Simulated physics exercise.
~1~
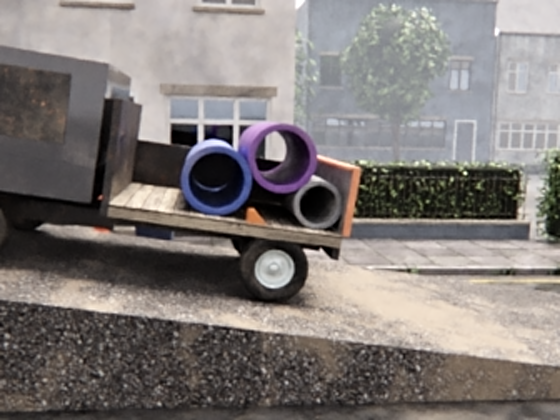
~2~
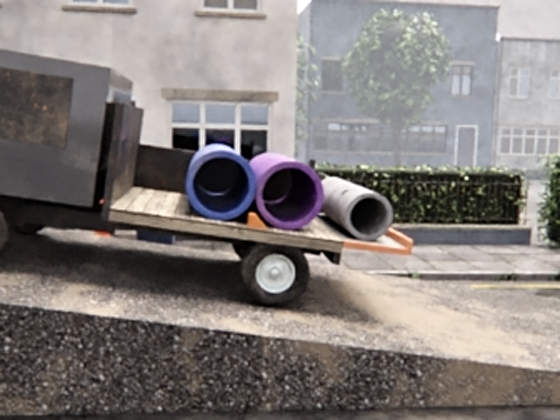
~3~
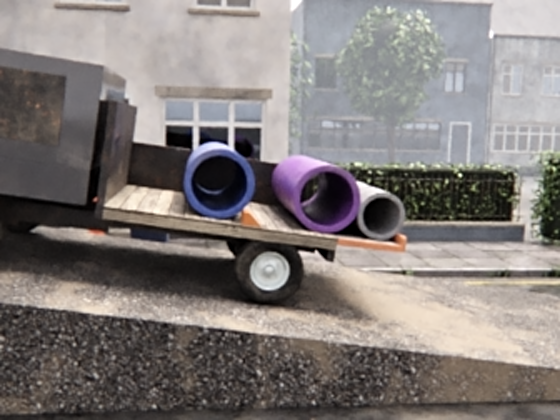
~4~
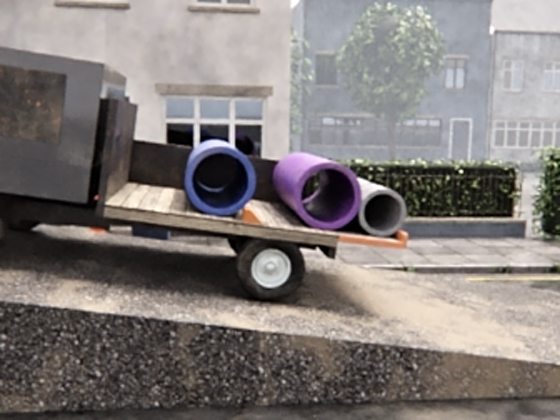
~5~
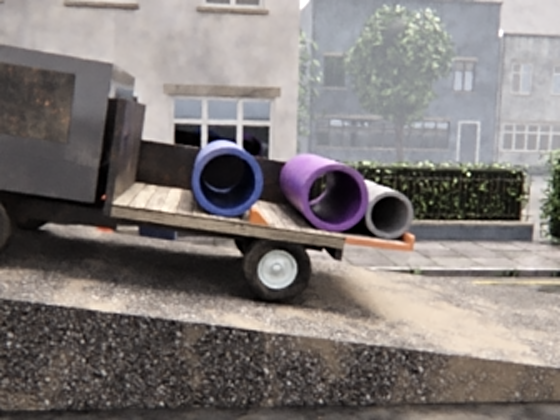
The purple pipe drops beside the blue one, rolls right and stops against the gray pipe.
